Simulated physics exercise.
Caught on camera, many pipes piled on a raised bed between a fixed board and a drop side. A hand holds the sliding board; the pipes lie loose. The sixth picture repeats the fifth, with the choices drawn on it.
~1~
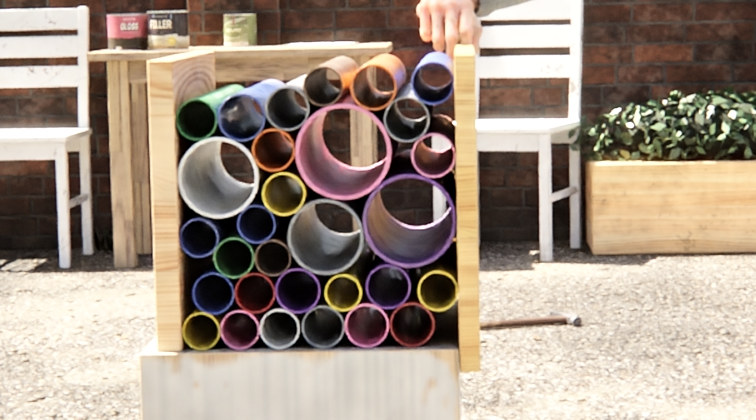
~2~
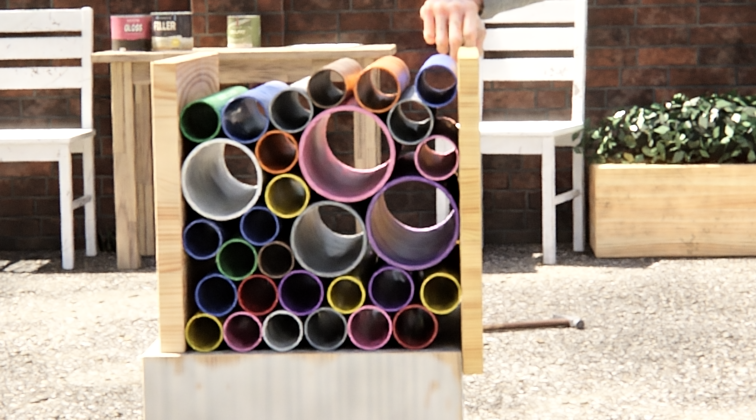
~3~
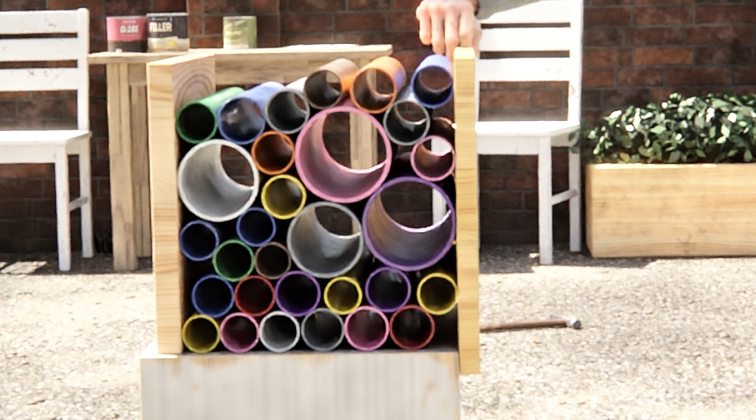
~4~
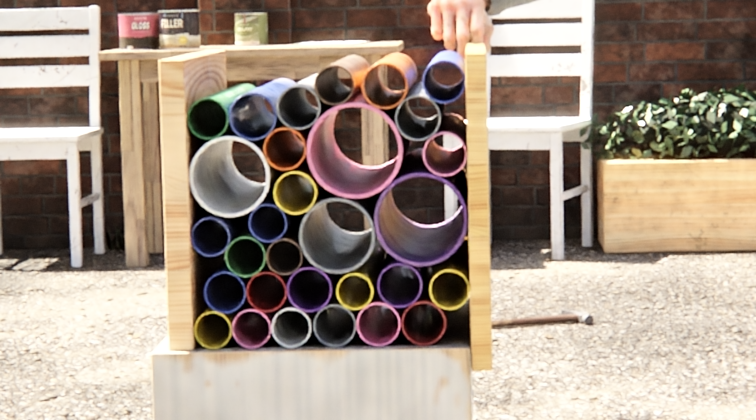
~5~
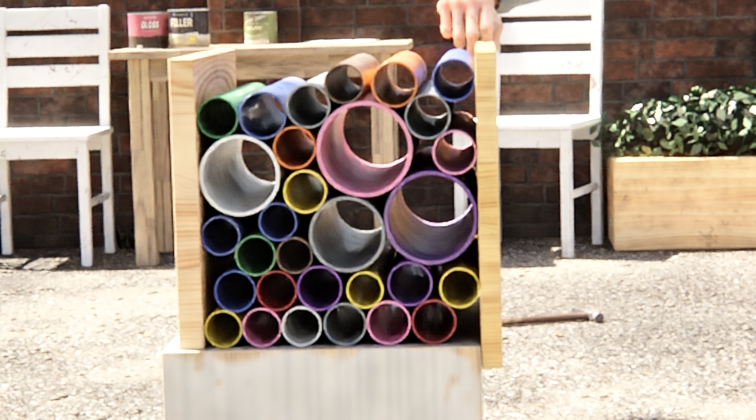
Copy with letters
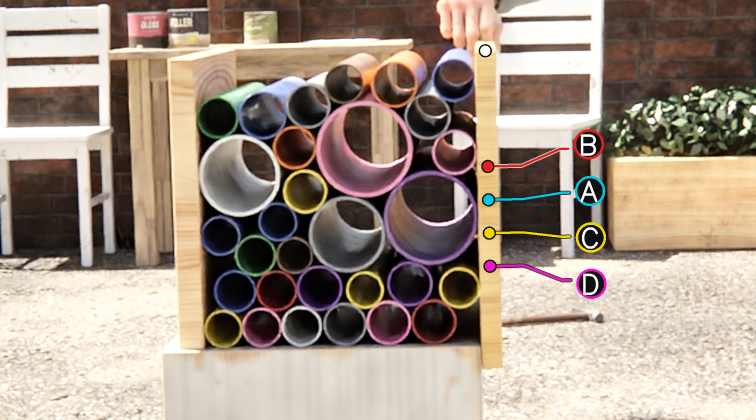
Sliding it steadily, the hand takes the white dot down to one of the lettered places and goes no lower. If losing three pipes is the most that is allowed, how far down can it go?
Down to B.
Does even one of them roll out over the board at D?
At D: Yes.
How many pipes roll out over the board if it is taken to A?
It comes to four.
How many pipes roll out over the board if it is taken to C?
At C the number is four.
On the marked copy, A at (489, 200); B at (488, 166); C at (490, 233); D at (490, 266); the white dot at (485, 51).
Following B. Soon after the start, top of the board (476, 109).
Later, top of the board (477, 166).
In the end, top of the board (477, 166), one out over the board.
As for the rest, A four out over the board; C four out over the board; D four out over the board.
